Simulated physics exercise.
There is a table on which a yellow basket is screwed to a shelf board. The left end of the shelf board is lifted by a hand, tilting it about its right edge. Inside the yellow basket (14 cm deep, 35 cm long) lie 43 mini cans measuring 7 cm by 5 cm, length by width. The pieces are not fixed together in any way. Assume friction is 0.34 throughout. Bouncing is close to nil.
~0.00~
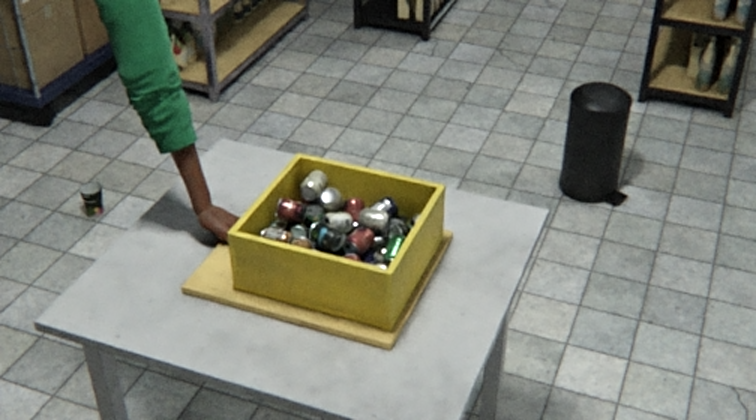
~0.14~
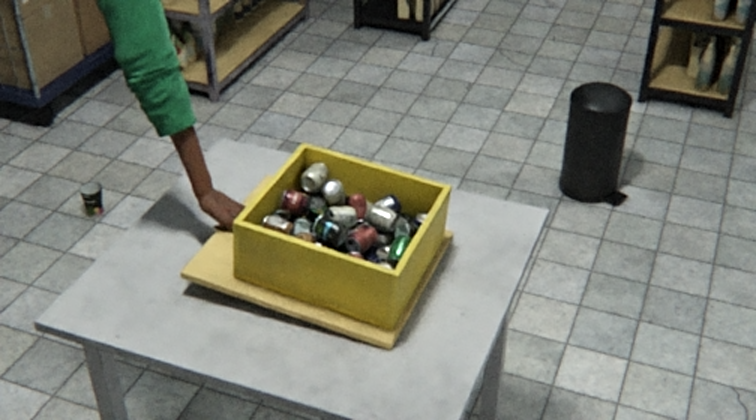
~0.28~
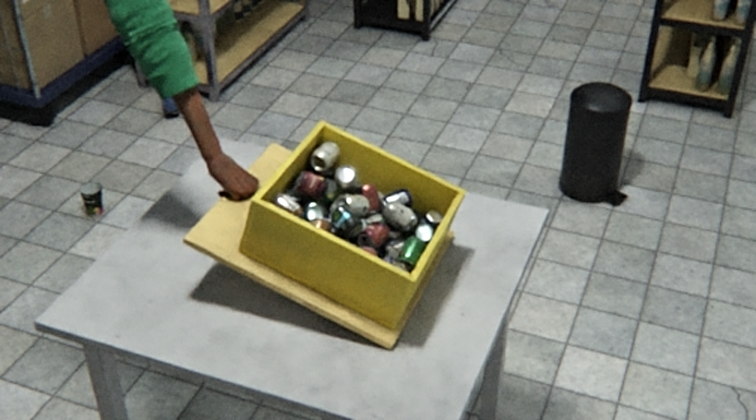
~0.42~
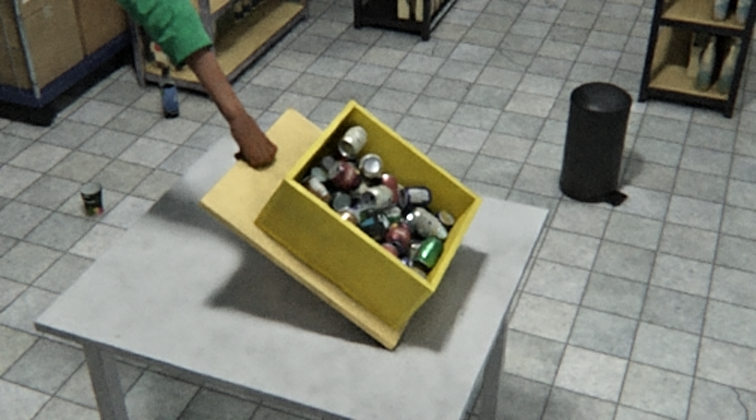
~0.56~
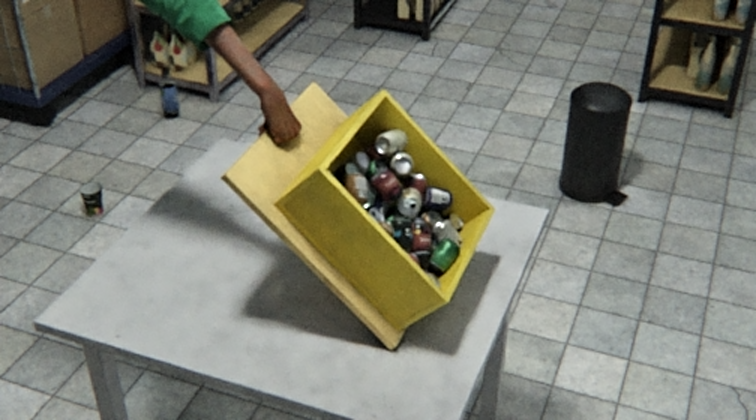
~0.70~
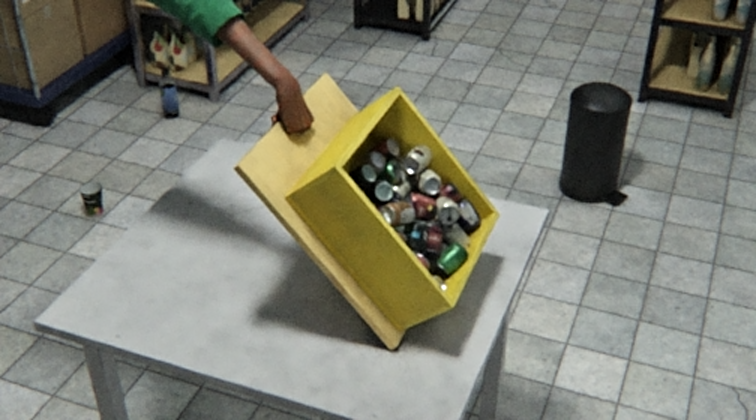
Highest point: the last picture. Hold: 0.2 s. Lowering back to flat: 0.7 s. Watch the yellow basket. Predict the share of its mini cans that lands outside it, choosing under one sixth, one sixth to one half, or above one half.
The share outside is under one sixth.
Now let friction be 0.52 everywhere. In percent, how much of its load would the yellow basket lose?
In that case the yellow basket sheds 0 per cent of its load.
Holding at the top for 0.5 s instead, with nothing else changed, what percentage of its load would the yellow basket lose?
Yellow basket 0%.
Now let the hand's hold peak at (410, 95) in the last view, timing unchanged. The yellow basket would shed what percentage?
In that case the yellow basket sheds 60 per cent.
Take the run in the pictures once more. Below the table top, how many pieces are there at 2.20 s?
I'd estimate some 2 by that time.
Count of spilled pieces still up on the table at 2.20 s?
Count: Around 0.
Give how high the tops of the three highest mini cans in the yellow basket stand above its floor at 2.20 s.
I'd say some 12 cm high.
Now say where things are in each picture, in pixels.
In the first picture (places track the rim corner closest to us here), yellow basket (386, 271); tipped 0°; all still inside.
The second picture shows yellow basket (393, 272); tipped 5°.
The third picture shows yellow basket (410, 276); tipped 17°.
The fourth picture shows yellow basket (430, 286); tipped 31°.
The fifth picture shows yellow basket (444, 296); tipped 43°.
The sixth picture shows yellow basket (450, 301); tipped 48°; all still inside.
After 0.94 s, tilt 48°; the yellow basket is down by 1 of 43.
After 1.24 s, tilt 25°; the yellow basket is down by 2 of 43.
After 1.66 s, tilt 0°; the yellow basket is down by 2 of 43.
Outcome (at 2.20 s), the yellow basket is down by 2 of 43. Asked share, 2 of 43, 5 per cent.
